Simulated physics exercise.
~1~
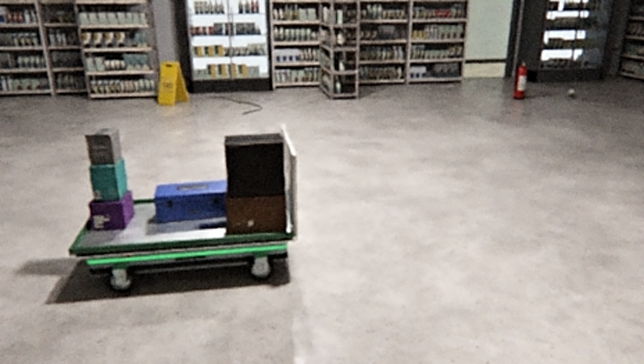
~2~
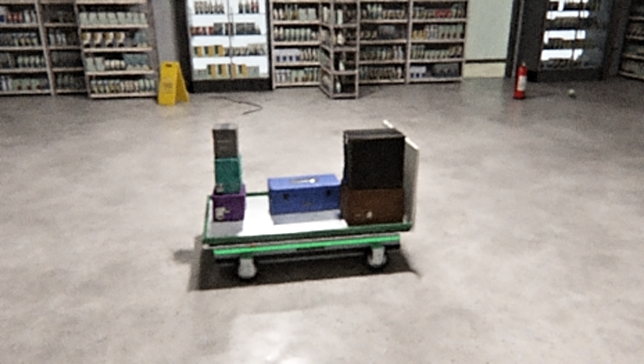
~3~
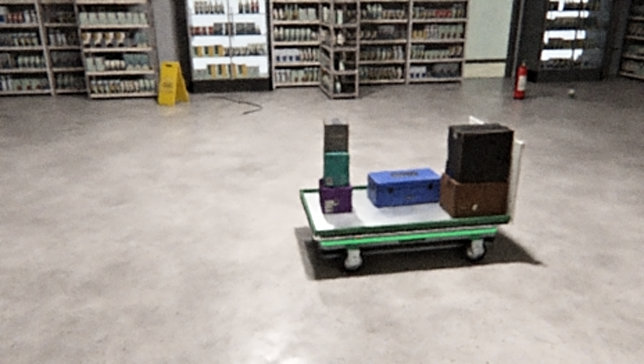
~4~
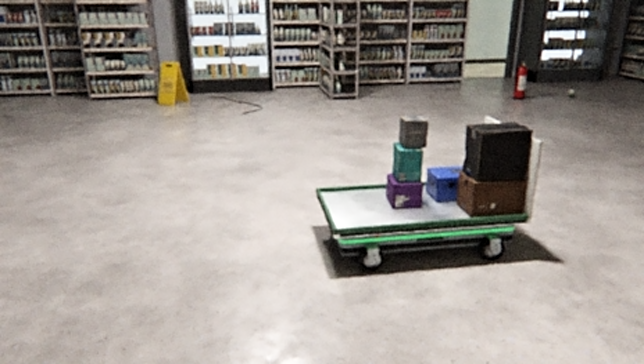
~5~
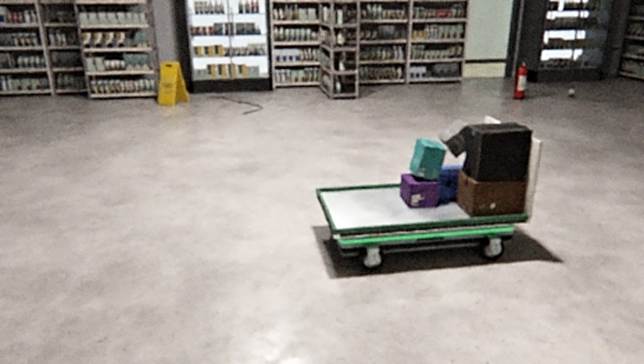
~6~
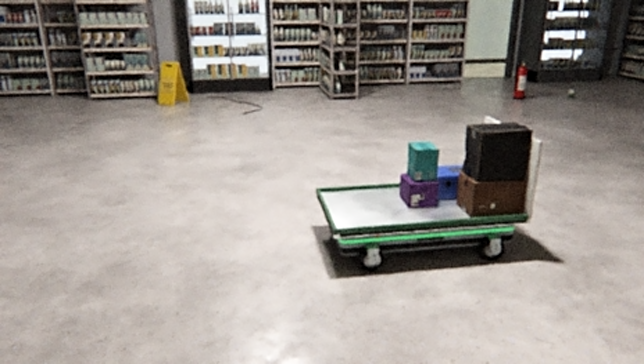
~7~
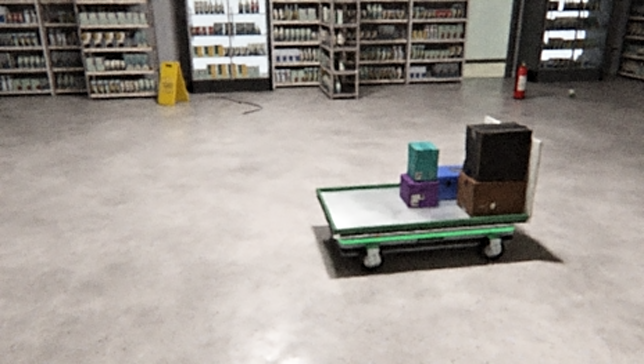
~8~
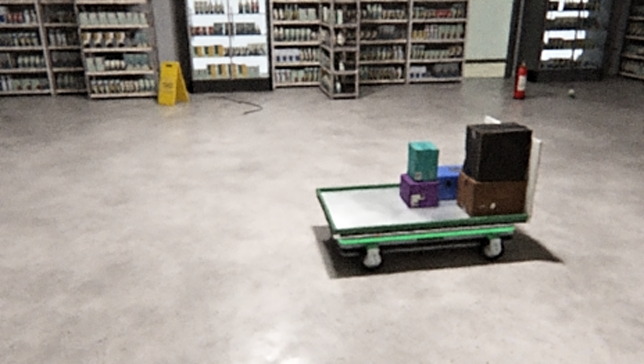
Loaded flat cart rolling right and stopping, its boxes sliding toward the tall end board and the top grey box tumbling from sight.
